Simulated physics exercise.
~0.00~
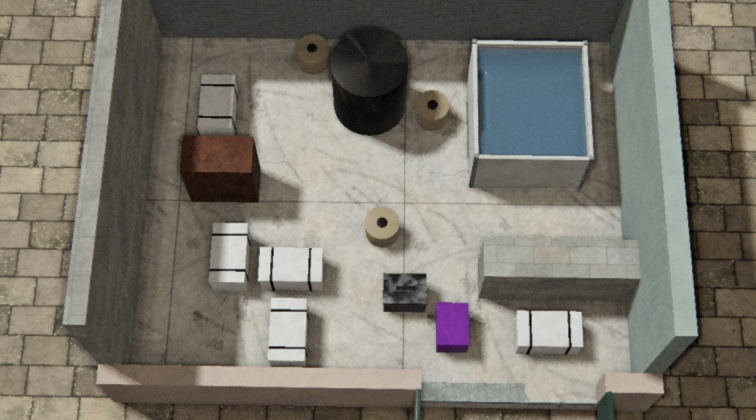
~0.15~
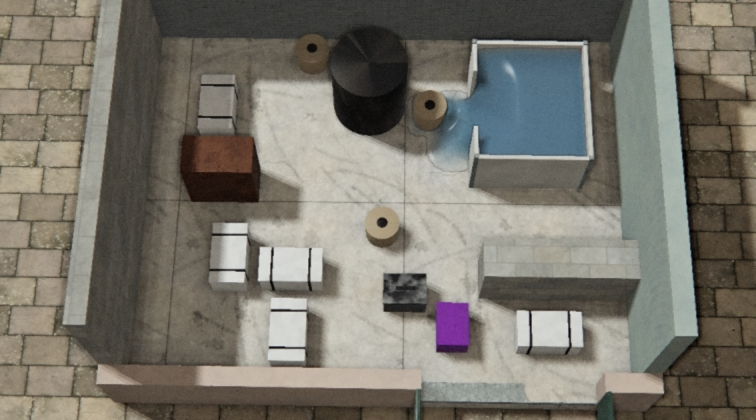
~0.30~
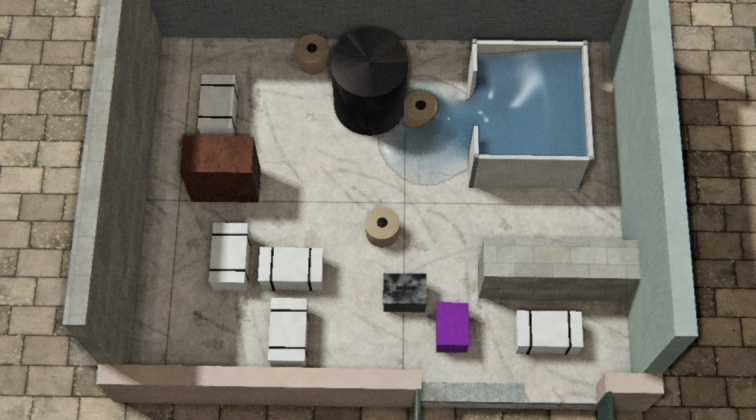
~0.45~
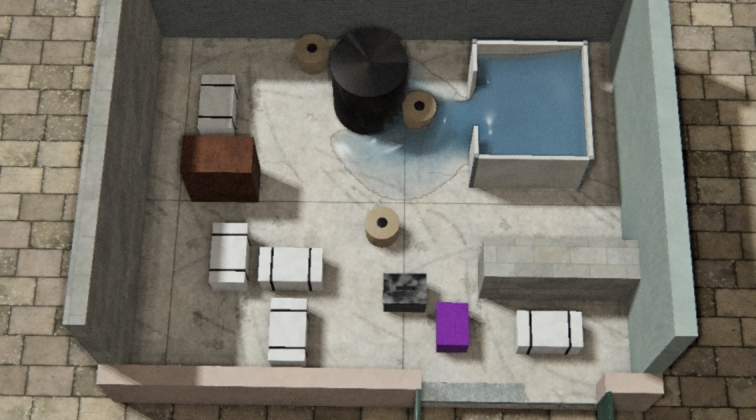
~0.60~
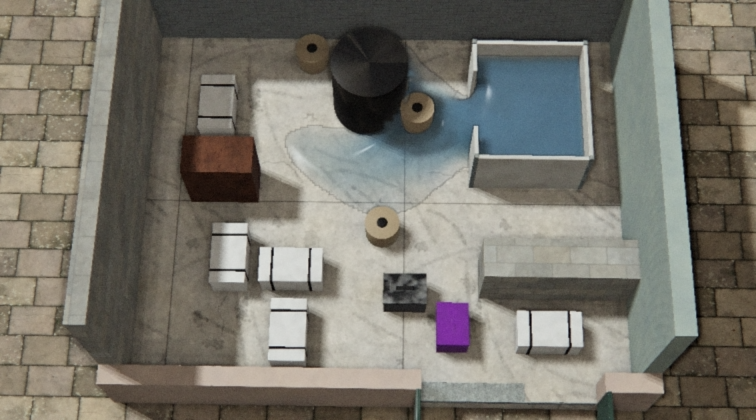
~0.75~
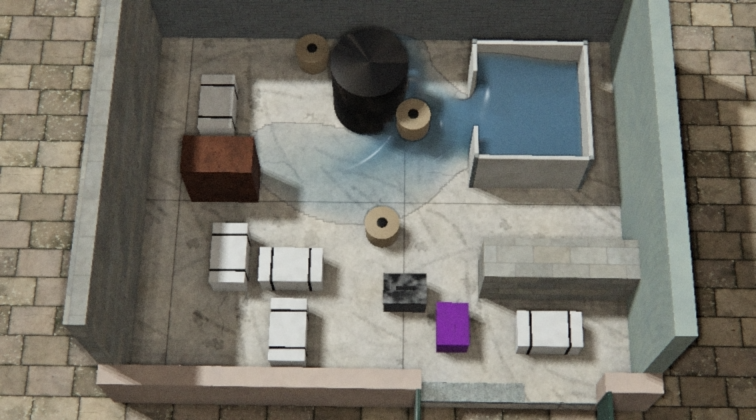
In this clip, seen from overhead, water pours through a gap in the left side of a walled pool and spreads leftward across a yard, nudging a tan spool slightly while the surrounding boxes stay still.
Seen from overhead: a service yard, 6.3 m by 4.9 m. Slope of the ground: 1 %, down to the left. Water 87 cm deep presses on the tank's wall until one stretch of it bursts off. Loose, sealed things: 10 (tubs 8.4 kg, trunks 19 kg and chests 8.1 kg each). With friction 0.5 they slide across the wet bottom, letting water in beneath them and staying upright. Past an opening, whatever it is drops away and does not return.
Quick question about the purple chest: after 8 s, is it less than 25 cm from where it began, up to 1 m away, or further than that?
Up to 1 m away.
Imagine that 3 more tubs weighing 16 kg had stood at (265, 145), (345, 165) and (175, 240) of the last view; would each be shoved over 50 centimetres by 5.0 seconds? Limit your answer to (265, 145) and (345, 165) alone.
In the order asked: Clear of the mark; clear of the mark.
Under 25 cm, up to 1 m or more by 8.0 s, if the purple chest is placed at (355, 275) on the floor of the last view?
What happens is that it covers a big distance.
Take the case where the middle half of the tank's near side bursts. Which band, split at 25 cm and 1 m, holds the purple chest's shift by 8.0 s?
My answer is that the purple chest remains put.
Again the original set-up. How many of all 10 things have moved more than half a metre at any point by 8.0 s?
The count comes to 9.
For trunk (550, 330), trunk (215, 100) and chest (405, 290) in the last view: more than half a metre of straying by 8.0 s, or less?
Results in listed order: Falls short / exceeds / exceeds.
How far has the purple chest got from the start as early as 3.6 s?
Shift by then: About 0 cm.
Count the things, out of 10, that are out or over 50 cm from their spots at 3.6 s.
By my reckoning, 6.
After 1.6 s the purple chest is near (453, 324), 0.0 m from its start, aground; 0 of 10 are out; 1 afloat.
After 3.6 s the purple chest is near (453, 324), 0.0 m from its start, aground; 0 of 10 are out; 6 afloat.
After 5.6 s the purple chest is near (472, 318), 0.2 m from its start, aground; 0 of 10 are out; 6 afloat.
After 8.0 s the purple chest is near (502, 318), 0.6 m from its start, aground; 0 of 10 are out; 7 afloat.
